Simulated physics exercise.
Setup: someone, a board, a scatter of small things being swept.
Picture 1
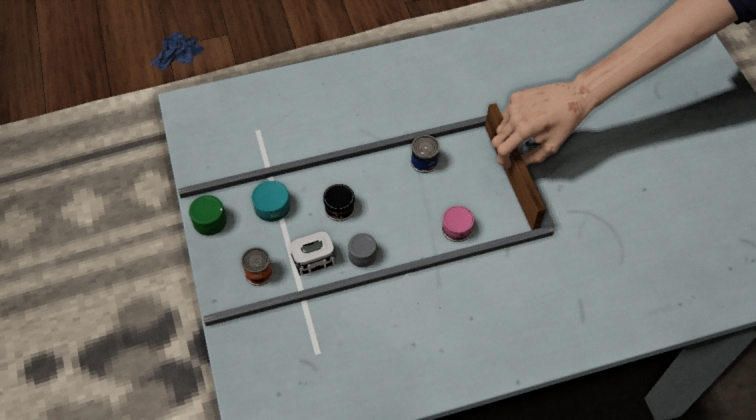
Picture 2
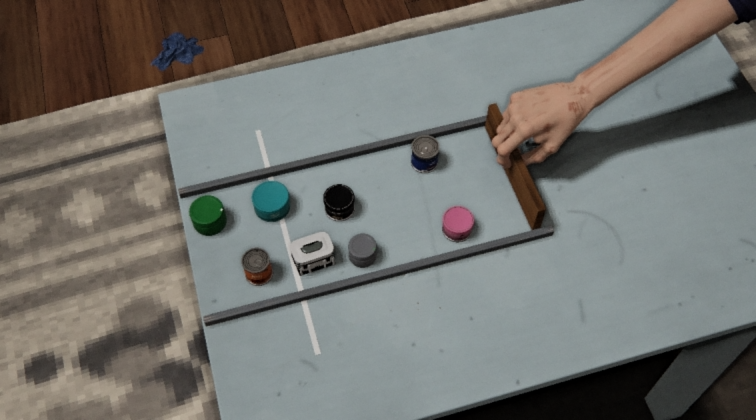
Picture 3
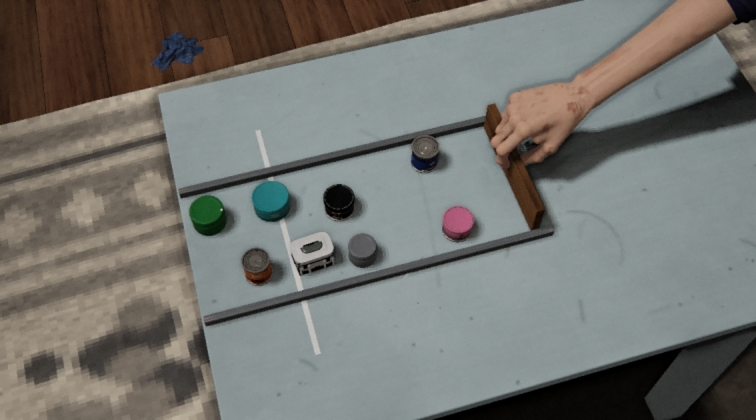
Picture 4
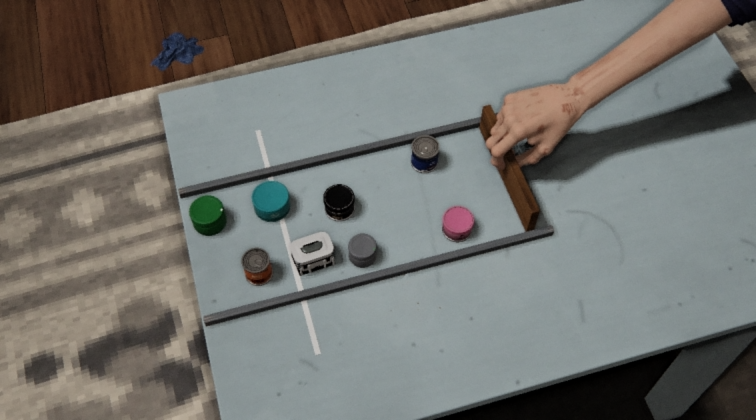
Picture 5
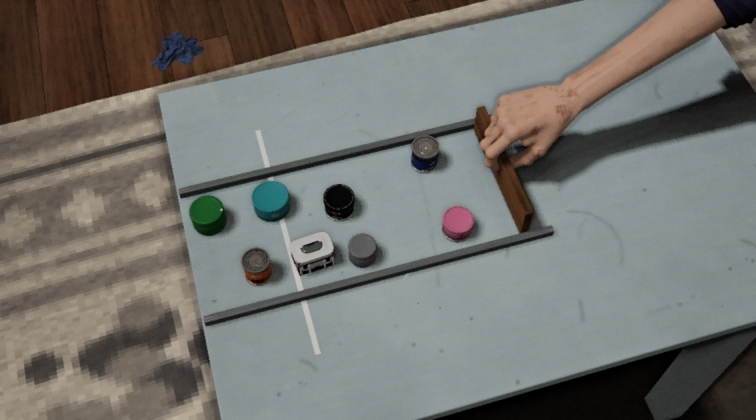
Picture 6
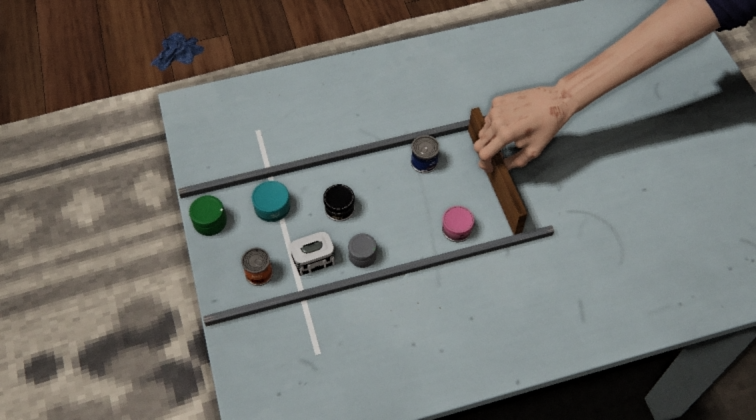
The clip opens on a pale blue table where small colourful lids and pots sit between two rails, with a hand holding a wooden board at the right. The board stays nearly still at first, then the hand slides it slightly left, while the small things remain in place.
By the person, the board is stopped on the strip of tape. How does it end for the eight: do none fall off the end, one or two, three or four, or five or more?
It ends with none off the end.
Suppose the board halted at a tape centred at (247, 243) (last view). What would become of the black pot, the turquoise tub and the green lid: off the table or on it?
Well, the black pot sits tight, the turquoise tub sits tight, and the green lid plunges.
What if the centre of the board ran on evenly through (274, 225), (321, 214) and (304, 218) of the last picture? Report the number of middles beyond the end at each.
It comes out as 0, then 0, then 0.
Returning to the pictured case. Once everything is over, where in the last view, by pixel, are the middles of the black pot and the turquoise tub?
I'd put one close to (267, 221) and the other close to (235, 214).
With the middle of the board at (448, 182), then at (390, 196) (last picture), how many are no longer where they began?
The count reaches 2 first and 3 second.
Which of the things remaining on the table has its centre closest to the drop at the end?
The one is the green lid.
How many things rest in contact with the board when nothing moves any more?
Total: 3.
Soon after, none off yet; green lid at rest near (208, 216); orange pot at rest near (257, 267); turquoise tub at rest near (271, 202).
At rest, the number that fall off is zero.
